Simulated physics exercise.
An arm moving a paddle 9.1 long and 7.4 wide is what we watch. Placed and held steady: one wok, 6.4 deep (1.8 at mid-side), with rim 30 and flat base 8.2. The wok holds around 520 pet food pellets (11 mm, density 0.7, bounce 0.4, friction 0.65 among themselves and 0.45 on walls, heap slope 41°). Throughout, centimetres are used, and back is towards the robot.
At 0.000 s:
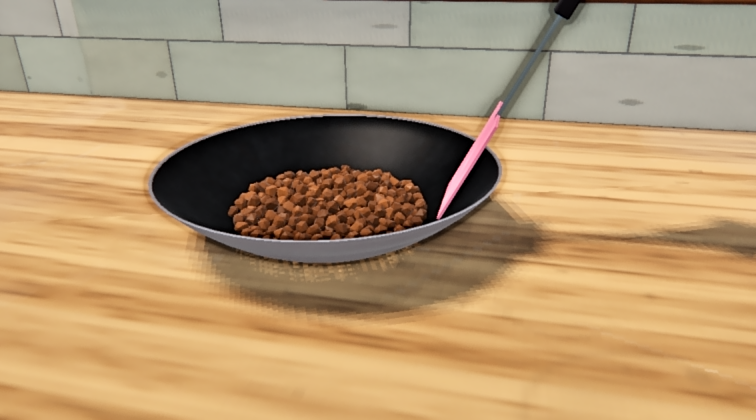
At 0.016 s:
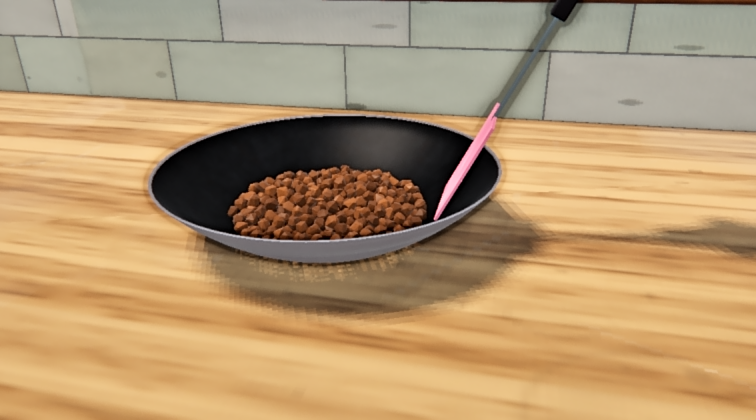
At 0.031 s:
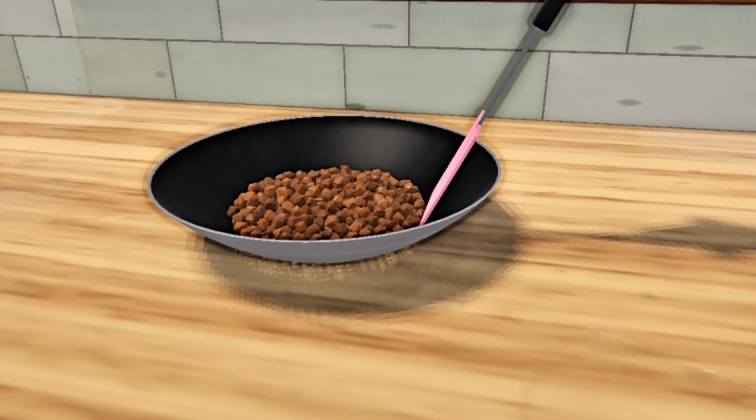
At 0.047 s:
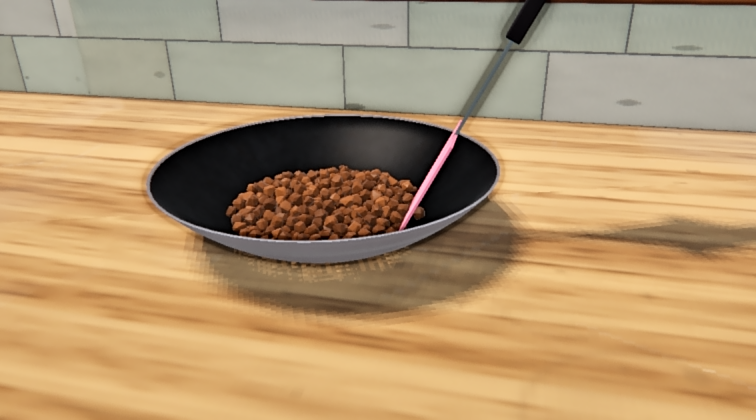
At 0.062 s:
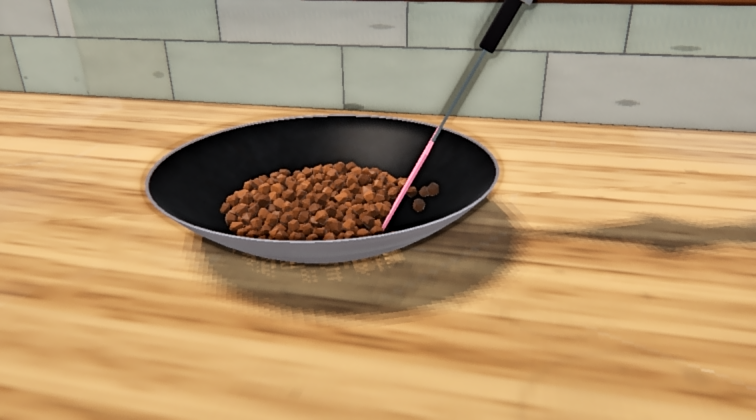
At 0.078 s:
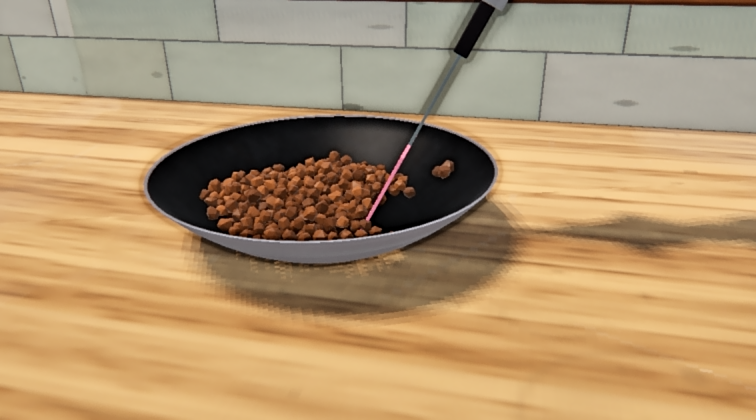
A pink paddle on a grey shaft with a black grip slants into a dark wok from the upper right, seen from slightly above on a light wooden counter before pale green tiles. Brown pellets lie heaped in the grey-rimmed wok, its shadow spreading to the right. The paddle sweeps left from the right side into the heap, pushing pellets leftward while a few scatter to its right, as the wok and view stay still.
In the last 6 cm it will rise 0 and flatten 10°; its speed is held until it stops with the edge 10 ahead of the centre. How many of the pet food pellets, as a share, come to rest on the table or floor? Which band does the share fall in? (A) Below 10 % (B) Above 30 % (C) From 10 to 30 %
Answer: B.
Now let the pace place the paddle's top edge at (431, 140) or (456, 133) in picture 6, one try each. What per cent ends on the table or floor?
Around 35 per cent, then around 20 per cent.
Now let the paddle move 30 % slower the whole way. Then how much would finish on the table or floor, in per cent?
35 per cent, about.
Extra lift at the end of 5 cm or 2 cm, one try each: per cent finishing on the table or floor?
40 and 45 %.
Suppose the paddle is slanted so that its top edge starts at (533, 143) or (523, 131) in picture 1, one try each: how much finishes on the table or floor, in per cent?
Close to 35 and 40 percent respectively.
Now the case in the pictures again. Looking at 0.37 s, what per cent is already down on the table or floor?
15 %.
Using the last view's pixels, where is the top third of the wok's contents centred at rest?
I'd say around pixel (226, 177).
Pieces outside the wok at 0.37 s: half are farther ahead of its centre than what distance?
About 24 cm.
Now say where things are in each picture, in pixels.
The first picture shows paddle top edge at (499, 113), sloping 63°; upper third of the load around (330, 196), from x 235 to 420, top at y 170; 520 in the wok.
The second picture shows paddle top edge at (496, 115), sloping 63°; upper third of the load around (330, 196), from x 235 to 420, top at y 170.
The third picture shows paddle top edge at (480, 123), sloping 63°; upper third of the load around (329, 196), from x 235 to 420, top at y 170.
The fourth picture shows paddle top edge at (457, 133), sloping 63°; upper third of the load around (329, 195), from x 230 to 420, top at y 170.
The fifth picture shows paddle top edge at (434, 140), sloping 63°; upper third of the load around (325, 191), from x 225 to 435, top at y 170.
The sixth picture shows paddle top edge at (411, 143), sloping 63°; upper third of the load around (311, 187), from x 205 to 450, top at y 160; 520 in the wok.
By 0.12 s, sloping 63°, highest piece 14 above the table; 518 in the wok, 2 on the blade or in flight.
By 0.15 s, sloping 61°, highest piece 19 above the table; 514 in the wok, 6 on the blade or in flight.
By 0.37 s, sloping 53°, highest piece 20 above the table; 306 in the wok, 88 on the table or floor, 126 on the blade or in flight.
By 1.42 s, sloping 53°, highest piece 7 above the table; 306 in the wok, 214 on the table or floor.
Final count, 306 in the wok, 214 on the table or floor. That is 41 % on the table or floor.
